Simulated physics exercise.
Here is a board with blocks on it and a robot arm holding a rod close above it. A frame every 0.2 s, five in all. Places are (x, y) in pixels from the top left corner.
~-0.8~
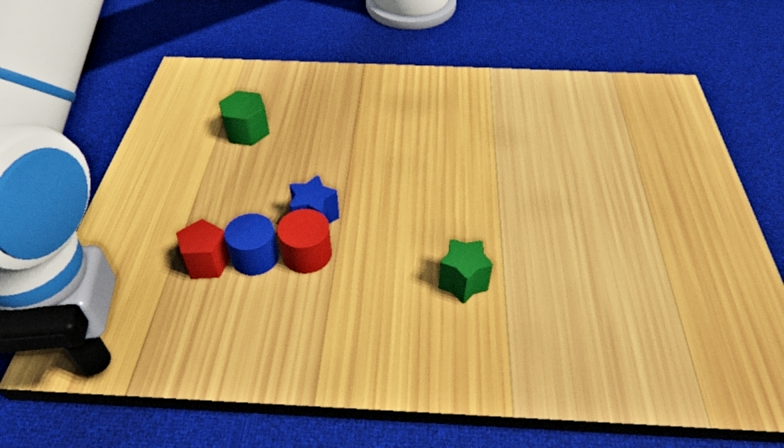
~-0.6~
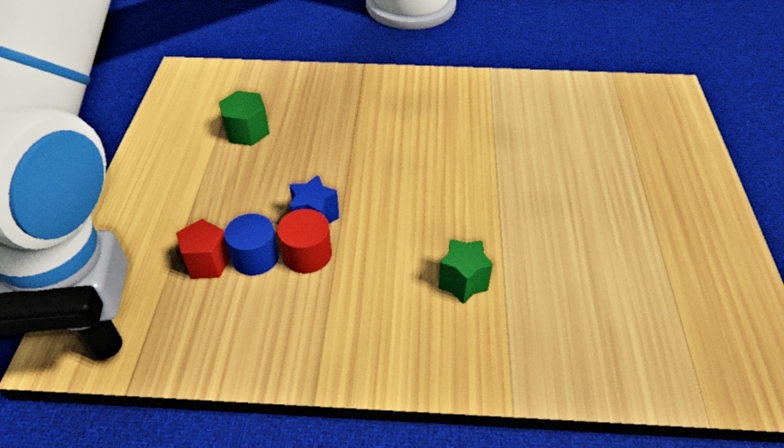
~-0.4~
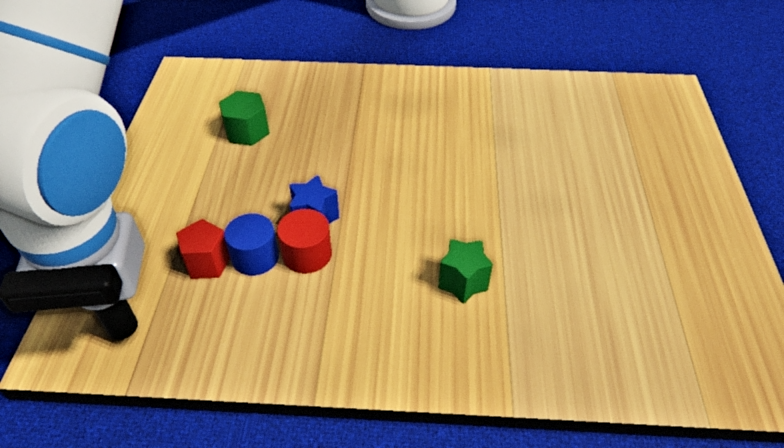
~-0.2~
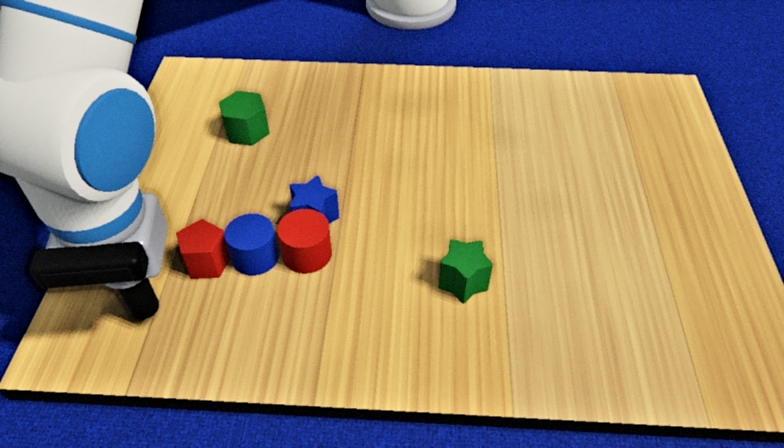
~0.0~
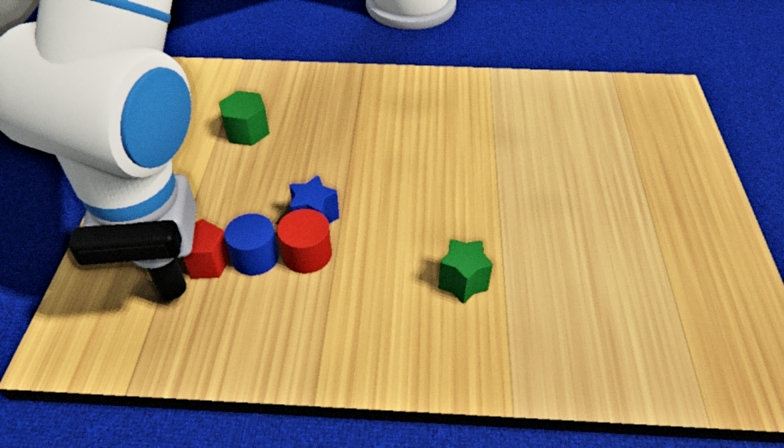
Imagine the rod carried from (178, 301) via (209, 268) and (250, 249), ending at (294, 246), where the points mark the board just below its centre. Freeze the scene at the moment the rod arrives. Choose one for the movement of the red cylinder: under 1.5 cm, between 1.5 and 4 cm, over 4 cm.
Shift: Over 4 cm.
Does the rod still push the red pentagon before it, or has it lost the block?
Slid off.
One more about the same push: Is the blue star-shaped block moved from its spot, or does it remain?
Put simply, it stays right there.
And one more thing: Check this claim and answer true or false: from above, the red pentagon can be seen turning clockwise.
My answer: False.
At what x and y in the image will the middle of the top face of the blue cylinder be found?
About (322, 233).
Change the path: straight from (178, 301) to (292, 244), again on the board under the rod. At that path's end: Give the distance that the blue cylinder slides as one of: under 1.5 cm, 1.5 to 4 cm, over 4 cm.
Beyond 4 cm.
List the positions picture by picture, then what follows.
In the first picture, rod's lower end at (96, 362); red pentagon at (199, 237); blue cylinder at (249, 231); red cylinder at (303, 227); blue star-shaped block at (311, 193).
In the second picture, rod at (107, 346); blocks still.
In the third picture, rod at (123, 328); blocks still.
In the fourth picture, rod at (145, 308); blocks still.
In the fifth picture, rod at (173, 289); red pentagon at (199, 237); blue cylinder at (249, 231); red cylinder at (303, 227); blue star-shaped block at (311, 193).
On the path given first. One third of the way, rod at (205, 256); red pentagon at (212, 215).
Two thirds of the way, rod at (247, 237); red pentagon at (220, 204), turned 25° anticlockwise; blue cylinder at (280, 227); red cylinder at (330, 230).
At the end, rod at (292, 233); red pentagon at (220, 204), turned 25° anticlockwise; blue cylinder at (322, 233); red cylinder at (372, 238); blue star-shaped block still.
